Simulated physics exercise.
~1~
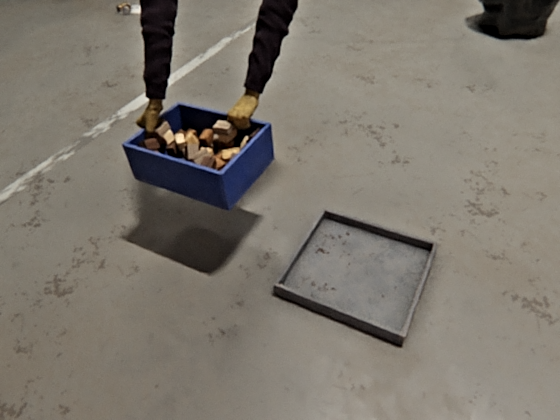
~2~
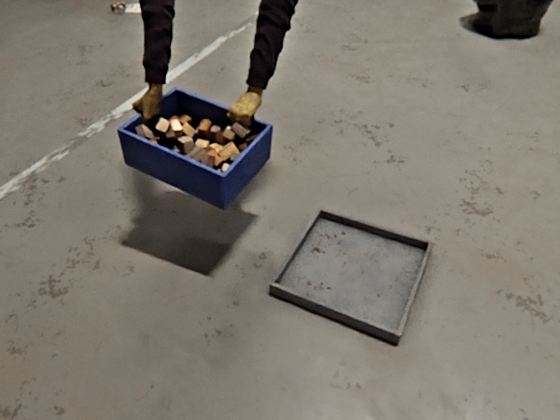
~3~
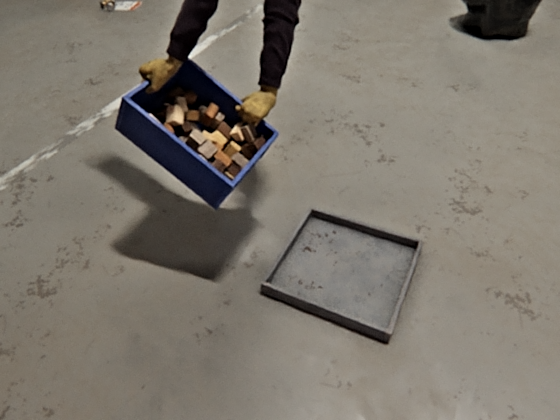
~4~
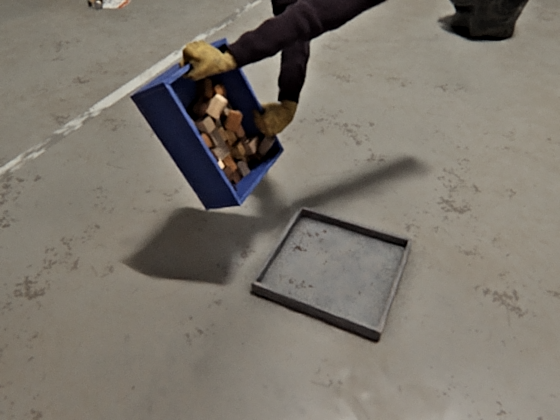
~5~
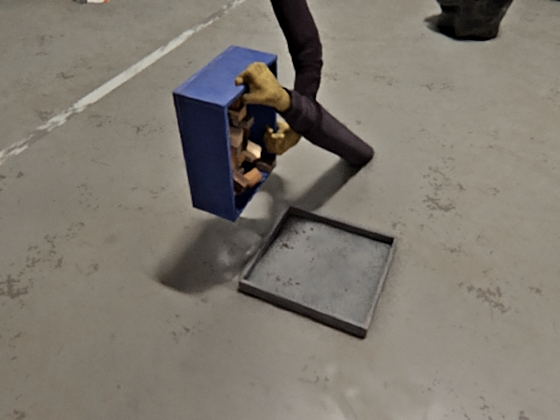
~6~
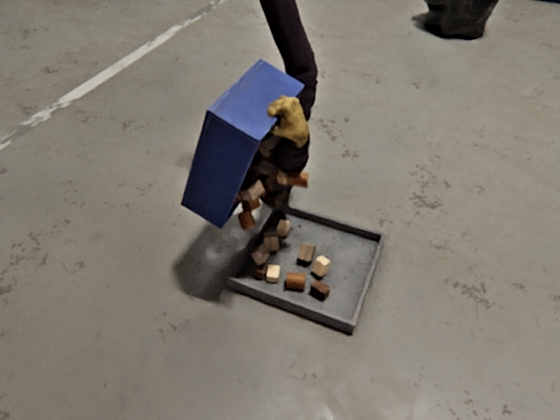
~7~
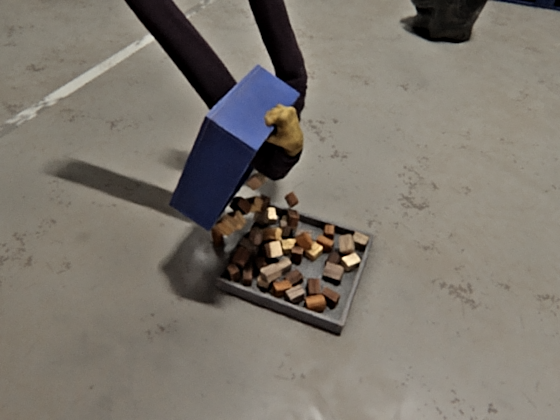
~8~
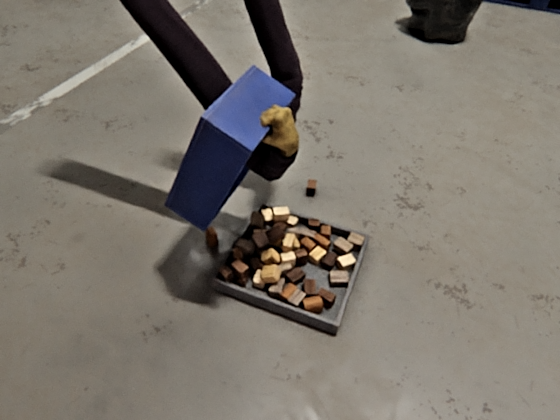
The video shows gloved hands tilting a blue box of loose wooden blocks above a shallow grey tray on a concrete floor. The blocks tumble out as the box tips past upright, ending mostly piled in the tray, with one lying on the floor beyond it.
